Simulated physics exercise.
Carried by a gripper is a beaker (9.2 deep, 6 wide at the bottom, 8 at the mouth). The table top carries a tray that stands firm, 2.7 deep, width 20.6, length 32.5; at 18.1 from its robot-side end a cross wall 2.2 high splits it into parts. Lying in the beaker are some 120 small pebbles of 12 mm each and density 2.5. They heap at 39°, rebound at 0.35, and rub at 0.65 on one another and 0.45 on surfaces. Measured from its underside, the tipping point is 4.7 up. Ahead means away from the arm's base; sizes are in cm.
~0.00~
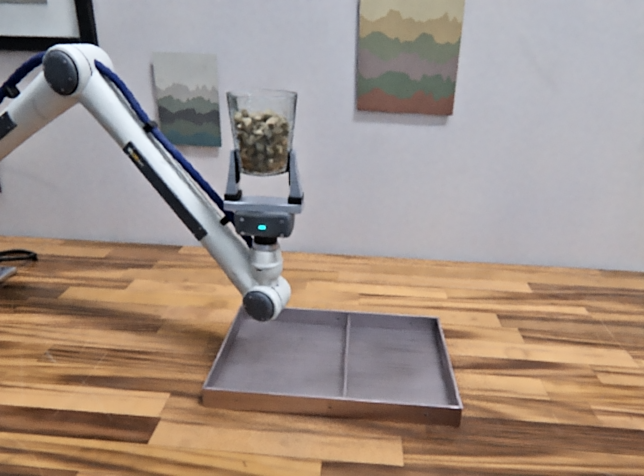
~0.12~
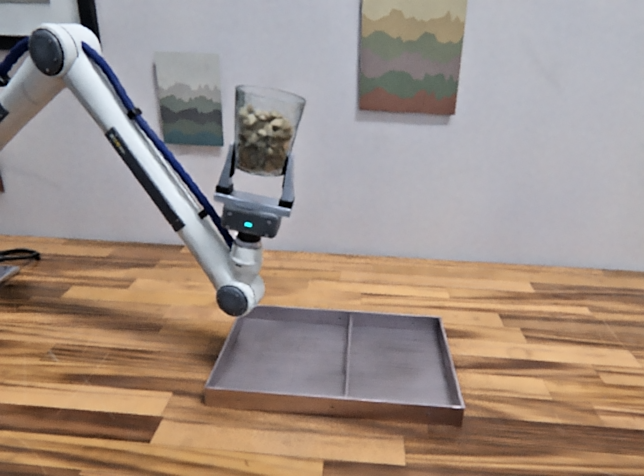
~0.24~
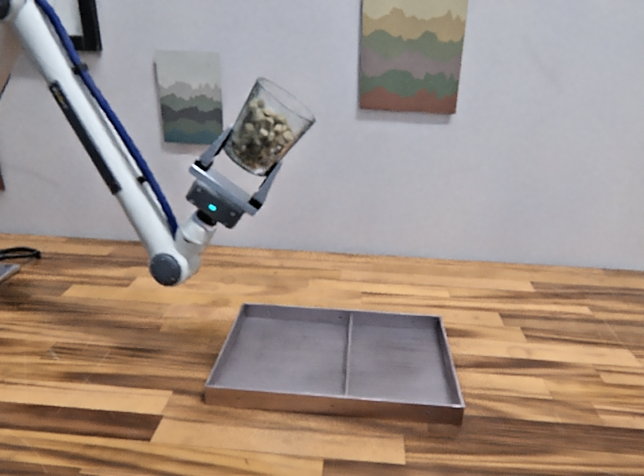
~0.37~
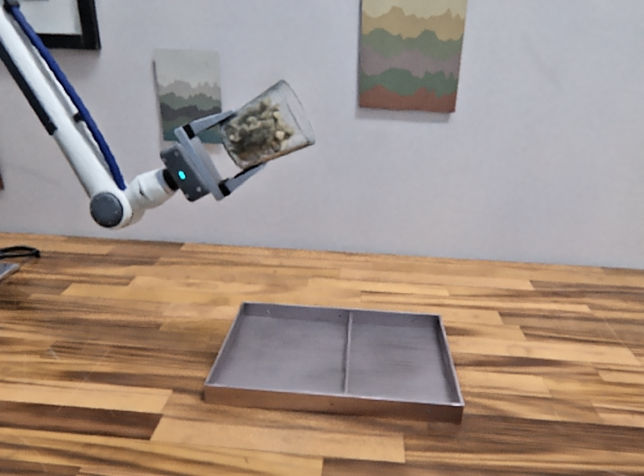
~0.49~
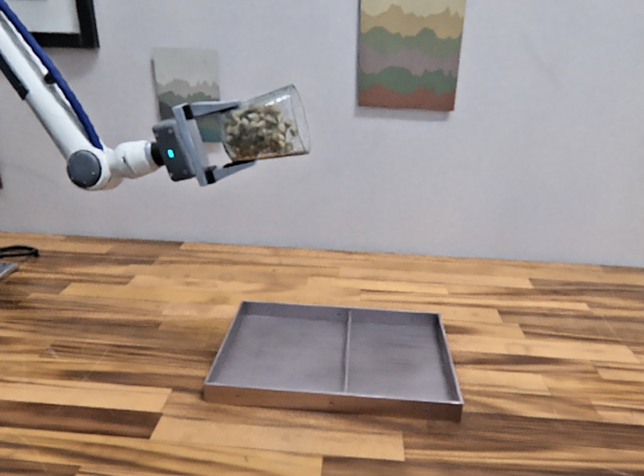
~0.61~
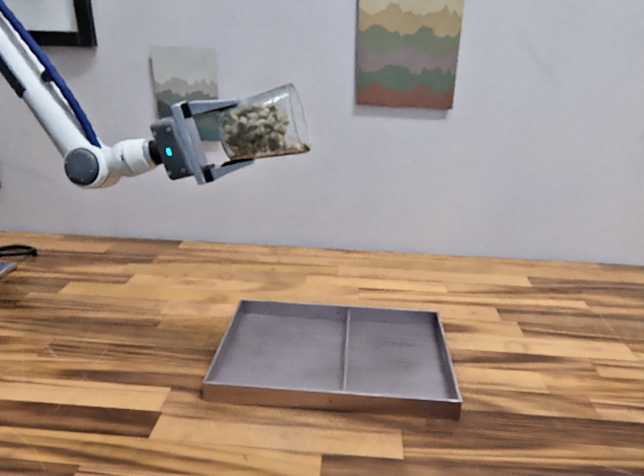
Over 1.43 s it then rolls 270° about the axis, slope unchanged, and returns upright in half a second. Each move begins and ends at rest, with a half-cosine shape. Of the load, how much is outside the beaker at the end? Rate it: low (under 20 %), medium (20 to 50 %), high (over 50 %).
Rating: Low.
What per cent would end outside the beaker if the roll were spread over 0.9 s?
Then roughly 10 %.
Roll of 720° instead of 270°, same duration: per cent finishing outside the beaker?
In that case you'd get close to 15 per cent.
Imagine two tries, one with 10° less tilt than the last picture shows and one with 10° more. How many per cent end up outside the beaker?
Roughly 0 % on the first try and 35 % on the second.
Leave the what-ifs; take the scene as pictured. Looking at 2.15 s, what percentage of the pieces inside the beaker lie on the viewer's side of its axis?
Roughly 40 per cent.
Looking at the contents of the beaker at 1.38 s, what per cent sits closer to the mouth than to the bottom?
Share in mouth half: Approx. 40 %.
After 1.38 s, tipped 75°, highest piece 37 above the table; 115 in the beaker, 1 in the robot-side part, 3 in flight or on a rim.
After 2.15 s, tipped 66°, highest piece 36 above the table; 109 in the beaker, 6 in the robot-side part, 3 in the far-side part, 1 in flight or on a rim.
After 2.74 s, upright, highest piece 39 above the table; 109 in the beaker, 7 in the robot-side part, 3 in the far-side part.
After 3.44 s, upright, highest piece 39 above the table; 109 in the beaker, 7 in the robot-side part, 3 in the far-side part.
In the end, 109 in the beaker, 7 in the robot-side part, 3 in the far-side part. That is 8 % outside the beaker.
